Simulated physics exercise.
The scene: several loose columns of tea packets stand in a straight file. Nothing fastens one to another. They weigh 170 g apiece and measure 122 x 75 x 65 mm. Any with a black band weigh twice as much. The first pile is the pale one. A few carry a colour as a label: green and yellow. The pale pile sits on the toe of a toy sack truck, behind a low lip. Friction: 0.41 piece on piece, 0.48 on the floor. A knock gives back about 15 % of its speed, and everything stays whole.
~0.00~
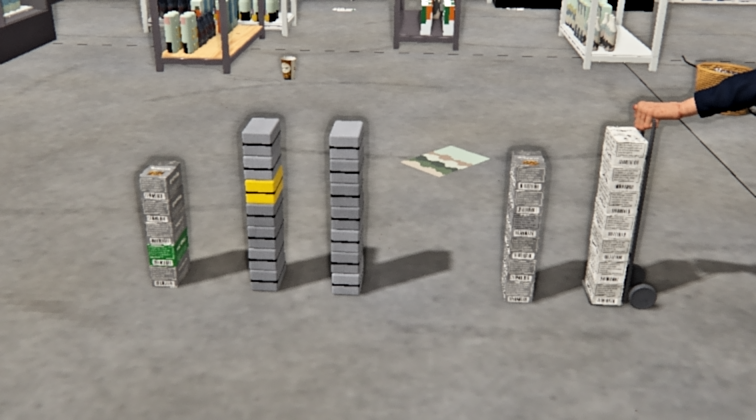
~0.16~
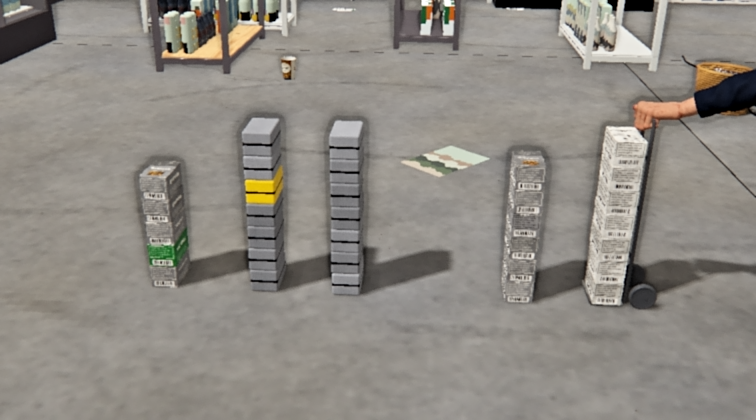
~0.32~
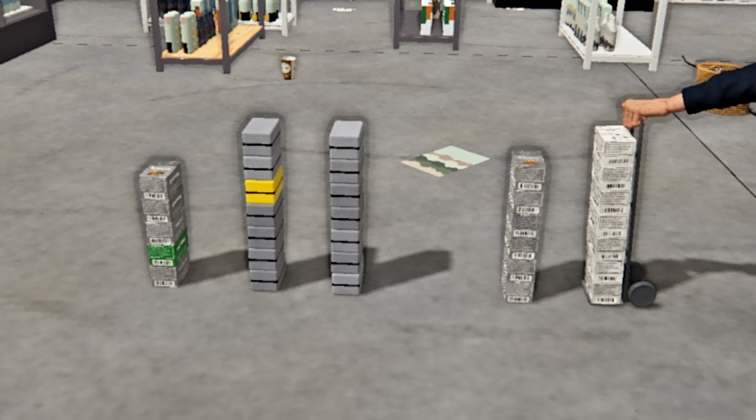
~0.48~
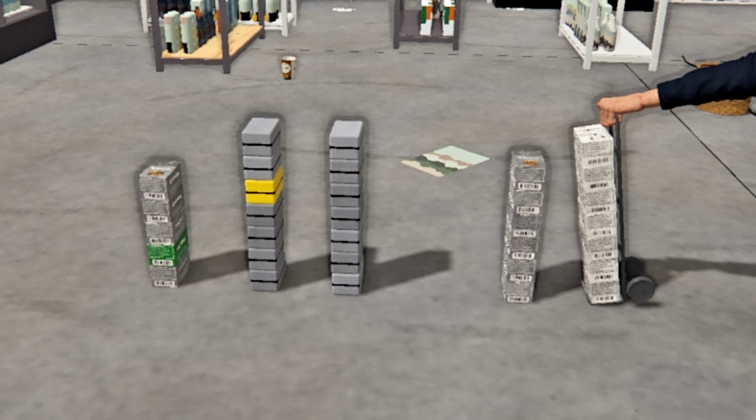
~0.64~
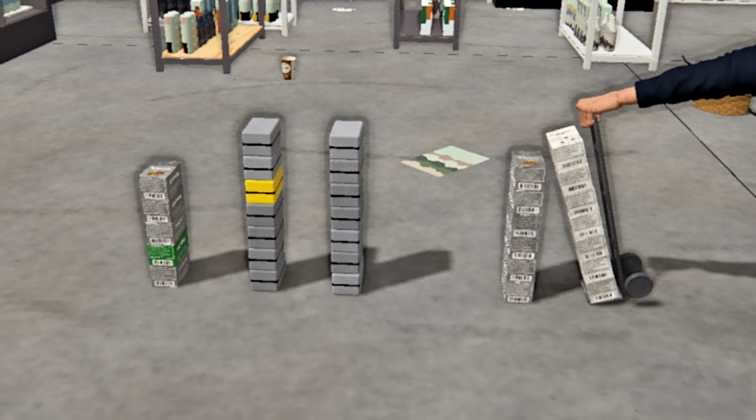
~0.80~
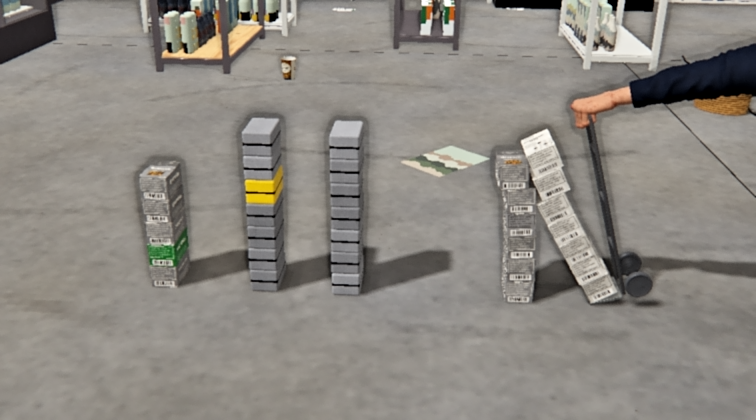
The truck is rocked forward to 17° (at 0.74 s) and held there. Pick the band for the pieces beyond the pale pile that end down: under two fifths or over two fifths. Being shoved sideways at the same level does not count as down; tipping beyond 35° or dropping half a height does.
It comes to under two fifths.
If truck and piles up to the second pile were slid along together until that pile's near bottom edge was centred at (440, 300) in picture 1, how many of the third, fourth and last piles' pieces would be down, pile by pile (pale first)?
In that case third 7, fourth 7, last 5.
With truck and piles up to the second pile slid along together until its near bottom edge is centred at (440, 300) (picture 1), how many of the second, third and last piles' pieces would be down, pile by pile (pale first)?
In that case second 5, third 7, last 5.
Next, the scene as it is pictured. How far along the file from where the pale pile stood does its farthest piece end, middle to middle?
About 62 cm.
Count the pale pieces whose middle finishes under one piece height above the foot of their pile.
The count is 2.
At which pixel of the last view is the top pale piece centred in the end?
Near (375, 252).
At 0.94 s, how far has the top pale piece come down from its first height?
Some 6 cm lower.
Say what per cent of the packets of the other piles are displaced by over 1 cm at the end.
Shifted: 20 per cent.
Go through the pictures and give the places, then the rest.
In the first frame (pixels give the middle of a visible side), truck frame (648, 161) 0° forward; yellow packet (260, 193); green packet (162, 256); none of the others has stirred.
Truck frame (648, 161) 0° forward; yellow packet (260, 193), in the second frame.
Truck frame (638, 159) 3° forward, top of the pale pile leaning 3°; yellow packet (260, 193); none of the others has stirred, in the third frame.
Truck frame (619, 156) 10° forward, top of the pale pile leaning 10°; yellow packet (260, 193); none of the others has stirred, in the fourth frame.
Truck frame (602, 155) 16° forward, top of the pale pile leaning 19°; yellow packet (260, 193); none of the others has stirred, in the fifth frame.
Truck frame (598, 155) 17° forward, top of the pale pile leaning 28°; green packet (162, 256); yellow packet (260, 193); steepest lean 4°, the packet at (514, 178); movement in 4 of them, in the sixth frame.
After 0.94 s, 7 of the pale pile down; none of the 25 other packets down, 5 disturbed.
After 1.08 s, 7 of the pale pile down; 5 of the 25 other packets down.
In the end (2.1 s), 7 of the pale pile down; 5 of the 25 other packets down; green packet unmoved; yellow packet unmoved. That is 20 per cent. From the last view, middles, green packet near (169, 246), yellow packet near (265, 184).
